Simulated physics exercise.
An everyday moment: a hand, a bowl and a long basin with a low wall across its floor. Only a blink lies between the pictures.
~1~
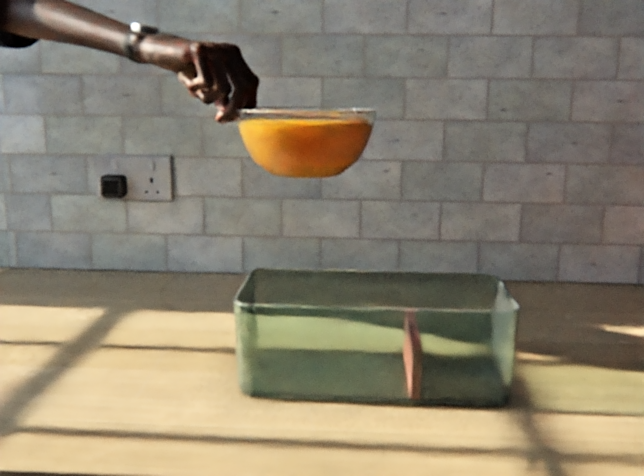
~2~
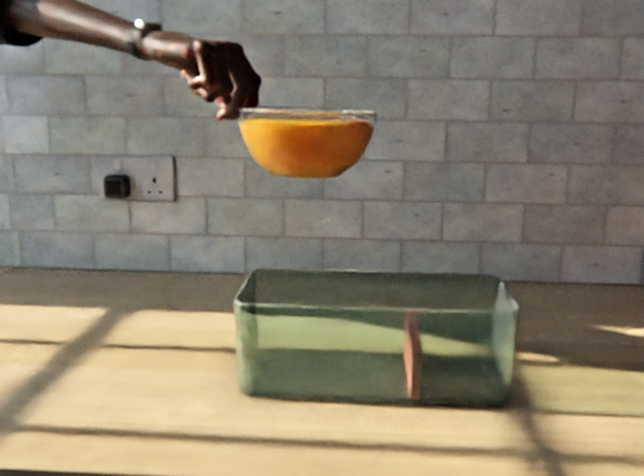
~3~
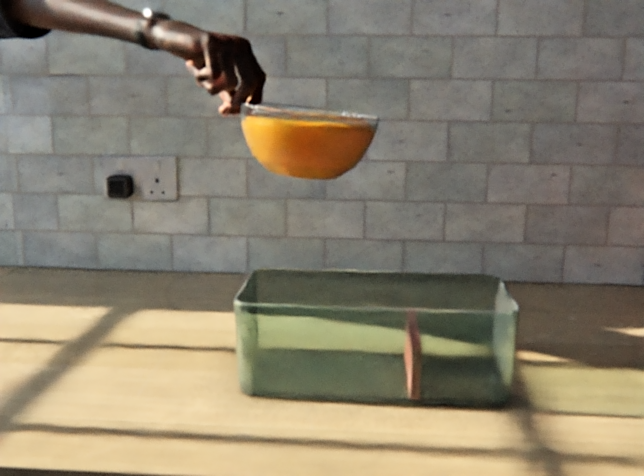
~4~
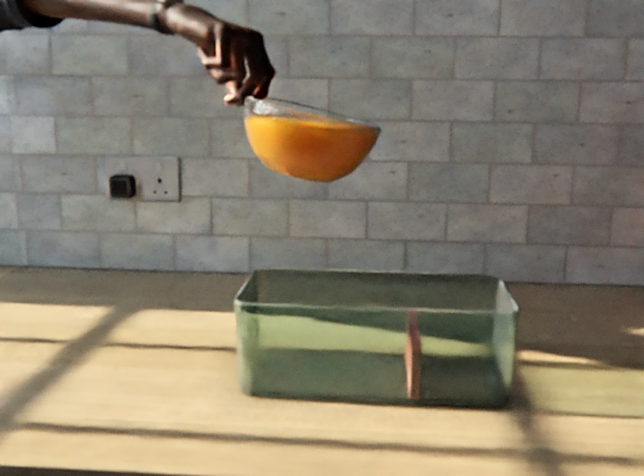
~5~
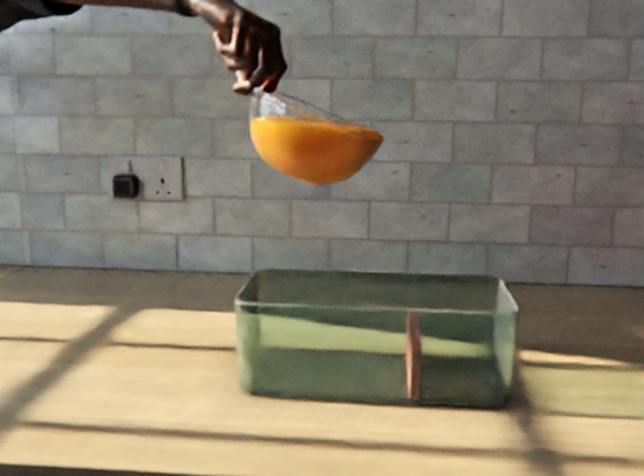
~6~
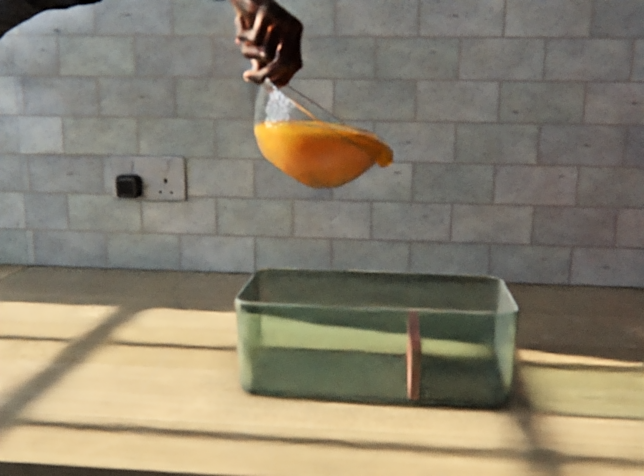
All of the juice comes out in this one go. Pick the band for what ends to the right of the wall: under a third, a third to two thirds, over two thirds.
In the end from a third to two thirds is right of the wall.
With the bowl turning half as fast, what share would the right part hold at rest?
Close to 70 per cent.
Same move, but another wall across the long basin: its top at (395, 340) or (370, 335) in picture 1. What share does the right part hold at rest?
Roughly 60 per cent, and 80 per cent.
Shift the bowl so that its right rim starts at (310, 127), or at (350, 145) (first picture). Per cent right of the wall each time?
Near 5 % and 15 %.
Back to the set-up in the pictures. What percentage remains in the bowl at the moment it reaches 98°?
Roughly 10 in a hundred.
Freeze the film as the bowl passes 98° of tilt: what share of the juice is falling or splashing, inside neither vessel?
About 40 per cent.
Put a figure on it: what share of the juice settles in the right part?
Near 50 %.
A moment on, the bowl is tipped on its side and 9 per cent is still to pour, 6 is left of the wall and 44 right of it.
Next, the bowl is tipped right over and 0 per cent is still to pour, 43 is left of the wall and 44 right of it.
Then the bowl is tipped right over and 0 per cent is still to pour, 47 is left of the wall and 50 right of it.
Later the bowl is tipped right over and 0 per cent is still to pour, 47 is left of the wall and 50 right of it.
In the end 47 per cent lies left of the wall, 50 right of it and 3 outside.
